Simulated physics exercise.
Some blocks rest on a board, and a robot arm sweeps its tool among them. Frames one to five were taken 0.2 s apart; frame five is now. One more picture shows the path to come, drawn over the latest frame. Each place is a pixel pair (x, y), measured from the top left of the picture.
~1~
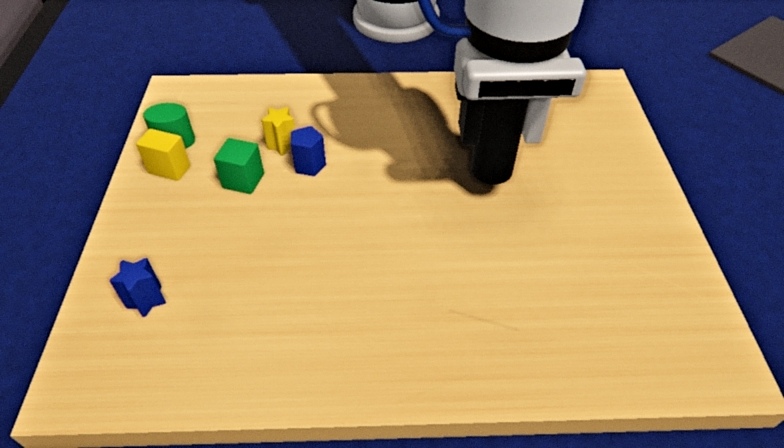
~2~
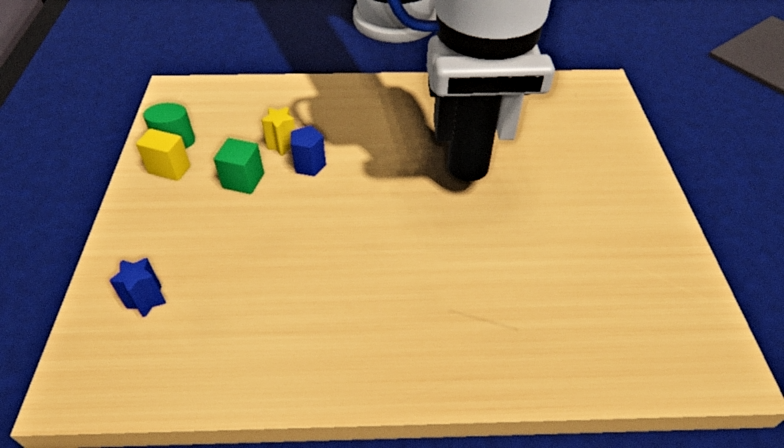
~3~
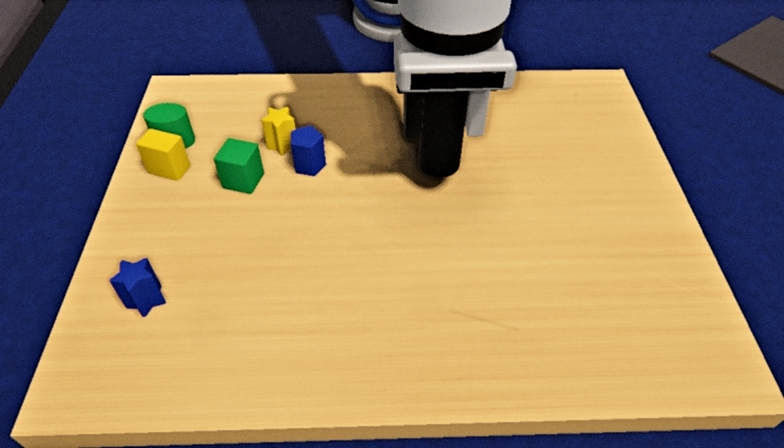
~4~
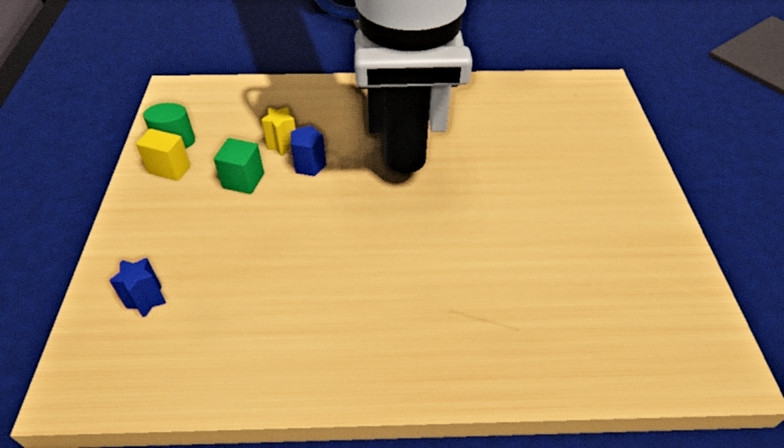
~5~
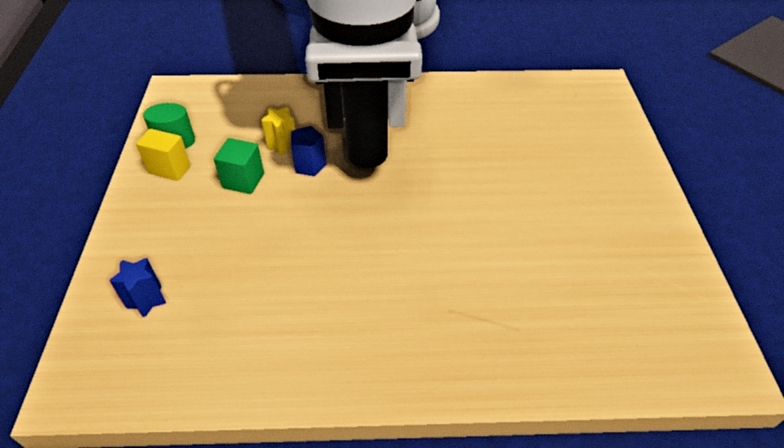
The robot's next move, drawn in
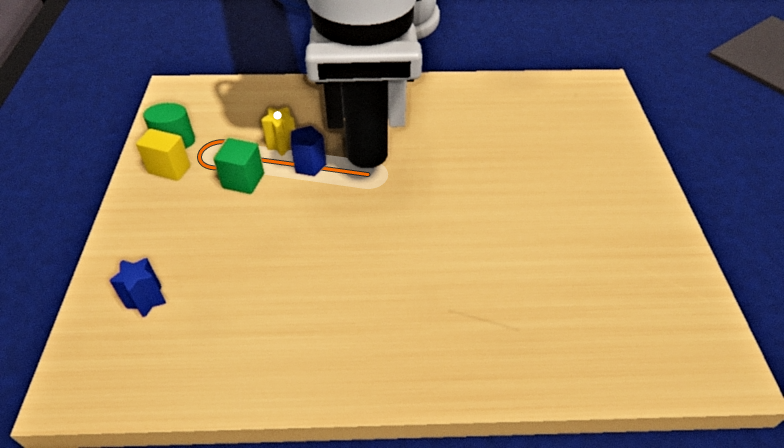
A robot arm slid its black tool steadily left across the upper part of a wooden board, nearing a small blue block, while the green, yellow and blue blocks all stayed still.
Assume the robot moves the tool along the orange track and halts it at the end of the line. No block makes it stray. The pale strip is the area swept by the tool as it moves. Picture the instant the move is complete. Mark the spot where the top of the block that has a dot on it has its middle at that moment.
It is at (252, 108).
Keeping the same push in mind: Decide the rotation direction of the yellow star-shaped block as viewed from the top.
Direction: Clockwise.
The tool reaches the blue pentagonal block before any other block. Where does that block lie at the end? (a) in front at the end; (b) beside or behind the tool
a
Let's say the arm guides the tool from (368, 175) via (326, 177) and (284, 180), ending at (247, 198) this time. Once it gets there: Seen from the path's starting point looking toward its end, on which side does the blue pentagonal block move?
It shifts rightward.
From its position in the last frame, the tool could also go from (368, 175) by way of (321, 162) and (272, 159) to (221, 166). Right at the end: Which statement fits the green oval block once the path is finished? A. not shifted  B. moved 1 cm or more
The correct letter is A.
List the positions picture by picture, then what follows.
Tool's lower end (492, 170); green oval block (164, 111); green square piece (236, 150); yellow star-shaped block (278, 115); blue pentagonal block (305, 136), in the first picture.
Tool (468, 167); blocks still, in the second picture.
Tool (439, 164); blocks still, in the third picture.
Tool (406, 160); blocks still, in the fourth picture.
Tool (368, 155); green oval block (164, 111); green square piece (236, 150); yellow star-shaped block (278, 115); blue pentagonal block (305, 136), in the fifth picture.
Drawn move, from (368, 175) directly to (219, 154); the dot is on the yellow star-shaped block.
The first path, step by step. One third of the way, tool (315, 148); blue pentagonal block (279, 134), turned 20° anticlockwise.
Two thirds of the way, tool (264, 141); green square piece (210, 152), turned 60° anticlockwise; yellow star-shaped block (259, 111), turned 100° clockwise; blue pentagonal block (228, 127), turned 20° anticlockwise.
At the end, tool (213, 135); green oval block (154, 109); green square piece (206, 152), turned 85° anticlockwise; yellow star-shaped block (252, 108), turned 135° clockwise; blue pentagonal block (177, 121), turned 20° anticlockwise.
